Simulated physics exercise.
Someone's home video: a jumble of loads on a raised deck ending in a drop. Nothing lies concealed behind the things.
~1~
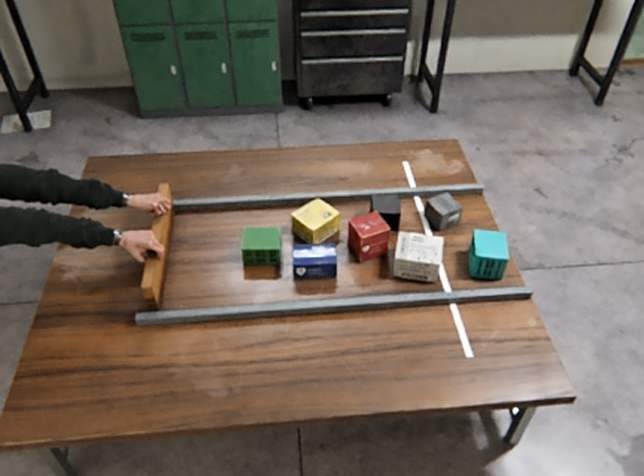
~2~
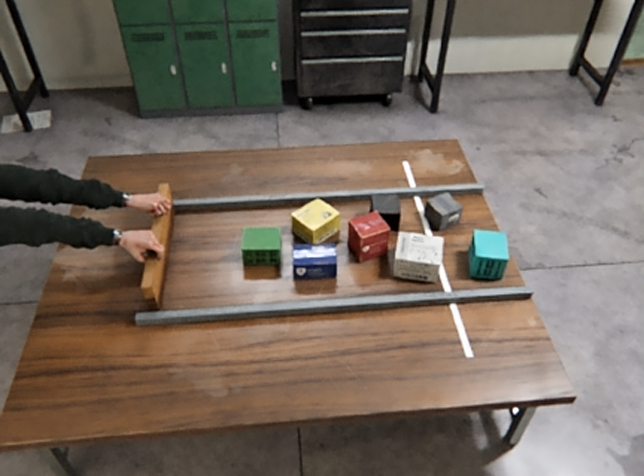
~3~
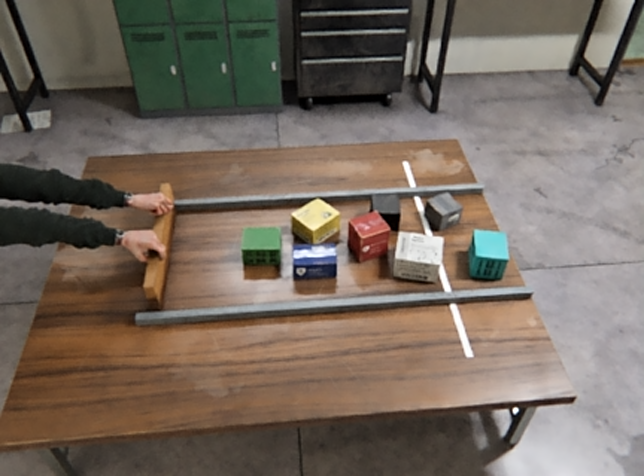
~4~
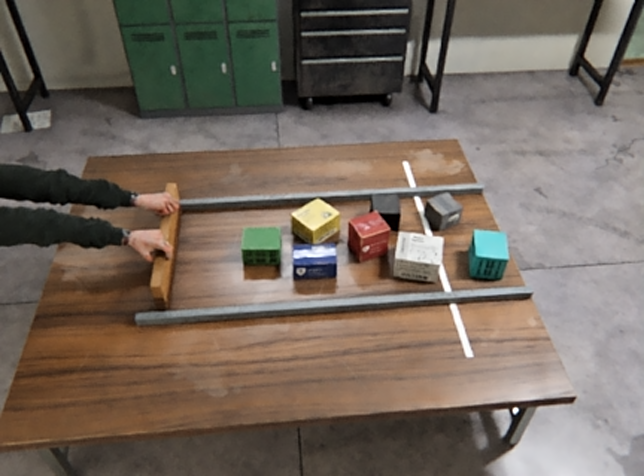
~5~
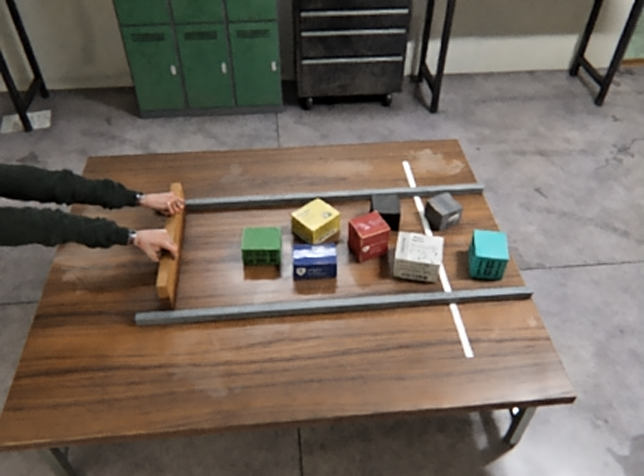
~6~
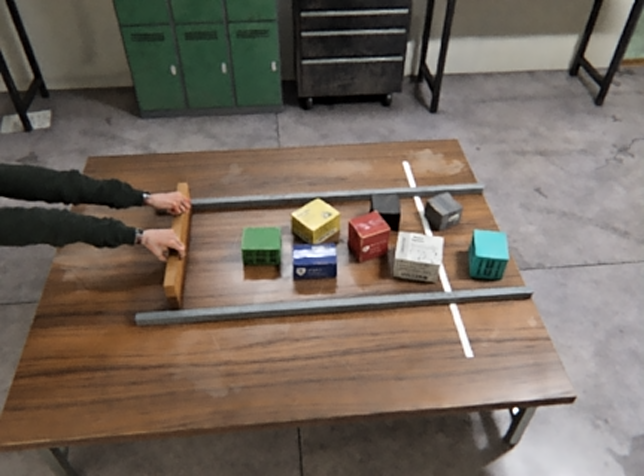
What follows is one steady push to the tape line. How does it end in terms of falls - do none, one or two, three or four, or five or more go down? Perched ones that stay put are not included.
The tally of those that come down is below three but not nil.
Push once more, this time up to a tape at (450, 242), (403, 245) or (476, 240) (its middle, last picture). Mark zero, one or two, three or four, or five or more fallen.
Just one or two; none at all; at least five.
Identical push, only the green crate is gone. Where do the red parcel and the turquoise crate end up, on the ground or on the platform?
Red parcel stays put; turquoise crate drops.
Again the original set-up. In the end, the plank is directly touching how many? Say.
In contact: 3.
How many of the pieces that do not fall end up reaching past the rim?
The overhang total is 0.
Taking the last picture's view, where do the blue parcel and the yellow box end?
Blue parcel at (458, 269), yellow box at (438, 204).
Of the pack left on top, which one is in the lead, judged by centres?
That would be the red parcel.
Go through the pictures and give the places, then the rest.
In the first frame, turquoise crate (488, 255); grey parcel (443, 212); white box (418, 257); plank (160, 245); tape (432, 243).
In the second frame, grey parcel (443, 212); green crate (262, 246).
In the third frame, white box (418, 257); plank (162, 245).
In the fourth frame, turquoise crate (488, 255); black crate (385, 213).
In the fifth frame, grey parcel (443, 212); red parcel (368, 237).
In the sixth frame, turquoise crate (488, 255); grey parcel (443, 212); white box (418, 257); plank (180, 244); tape (432, 243).
Soon after, none off yet; turquoise crate at rest near (488, 255); grey parcel at rest near (443, 212); white box at rest near (418, 257).
In the end, the number that fall off is one or two; gone, grey parcel and turquoise crate.
